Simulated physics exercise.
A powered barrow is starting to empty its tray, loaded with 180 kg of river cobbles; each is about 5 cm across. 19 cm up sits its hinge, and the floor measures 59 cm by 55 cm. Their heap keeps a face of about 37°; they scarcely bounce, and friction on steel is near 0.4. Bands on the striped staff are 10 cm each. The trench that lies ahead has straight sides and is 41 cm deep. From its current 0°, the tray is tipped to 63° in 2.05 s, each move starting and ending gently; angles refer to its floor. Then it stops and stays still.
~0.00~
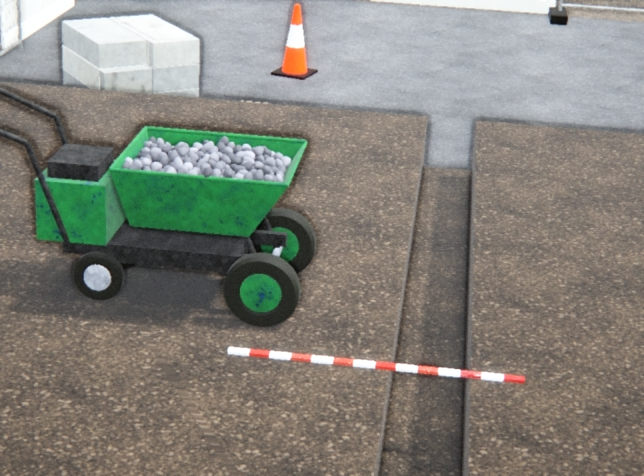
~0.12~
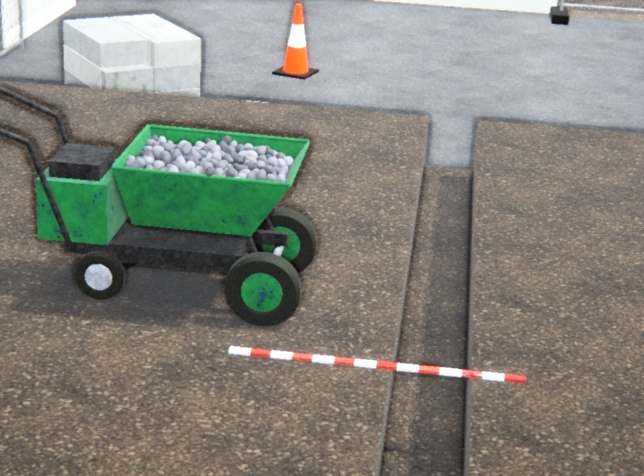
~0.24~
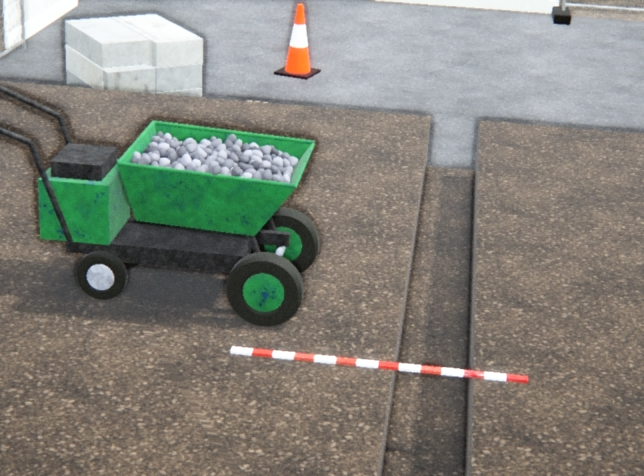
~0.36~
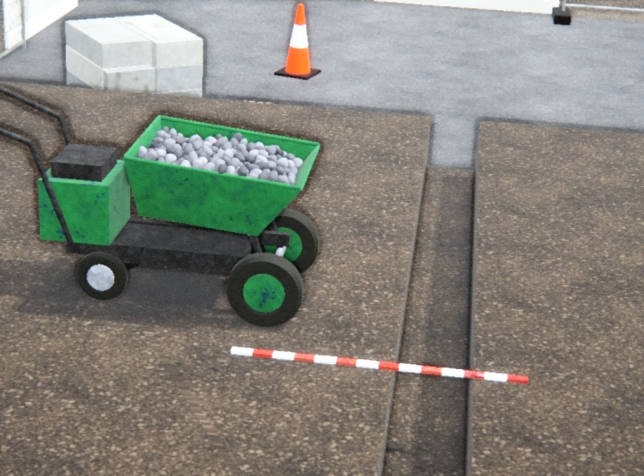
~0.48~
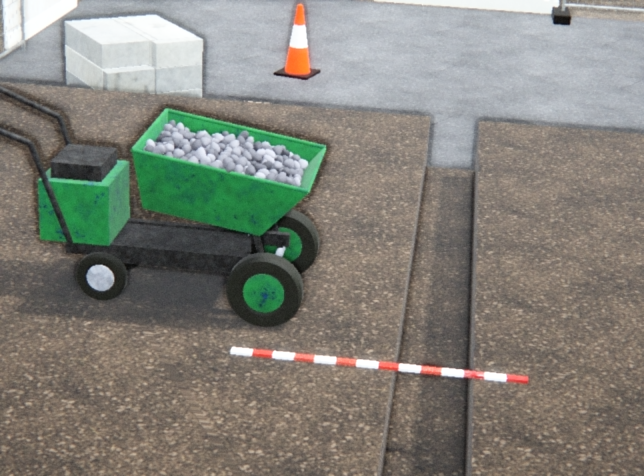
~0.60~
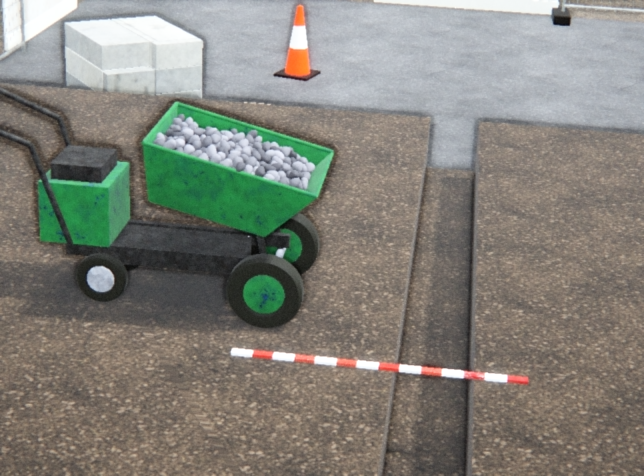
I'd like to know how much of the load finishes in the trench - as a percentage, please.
Somewhere near 68 per cent of it finishes in the trench.
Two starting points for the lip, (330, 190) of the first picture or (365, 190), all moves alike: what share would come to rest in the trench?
From the first spot near 60, from the second near 35 per cent.
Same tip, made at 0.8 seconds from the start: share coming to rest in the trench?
Close to 65 per cent then.
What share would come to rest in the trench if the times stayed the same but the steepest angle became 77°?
Roughly 100% would end there.
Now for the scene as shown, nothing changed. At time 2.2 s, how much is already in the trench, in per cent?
By that point it's something like 30 in a hundred.
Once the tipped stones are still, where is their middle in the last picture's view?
Resting centre: About (430, 369).
After 1.5 s the floor is at 53°; 99 % in the tray, 1 % short of the trench; the foremost stones are at (393, 250).
After 2.2 s the floor is at 63°; 69 % in the tray, 3 % short of the trench, 28 % in the trench; the foremost stones are at (465, 380).
After 2.5 s the floor is at 63°; 52 % in the tray, 4 % short of the trench, 44 % in the trench; the foremost stones are at (465, 376).
After 4.4 s the floor is at 63°; 27 % in the tray, 5 % short of the trench, 68 % in the trench; the foremost stones are at (464, 385).
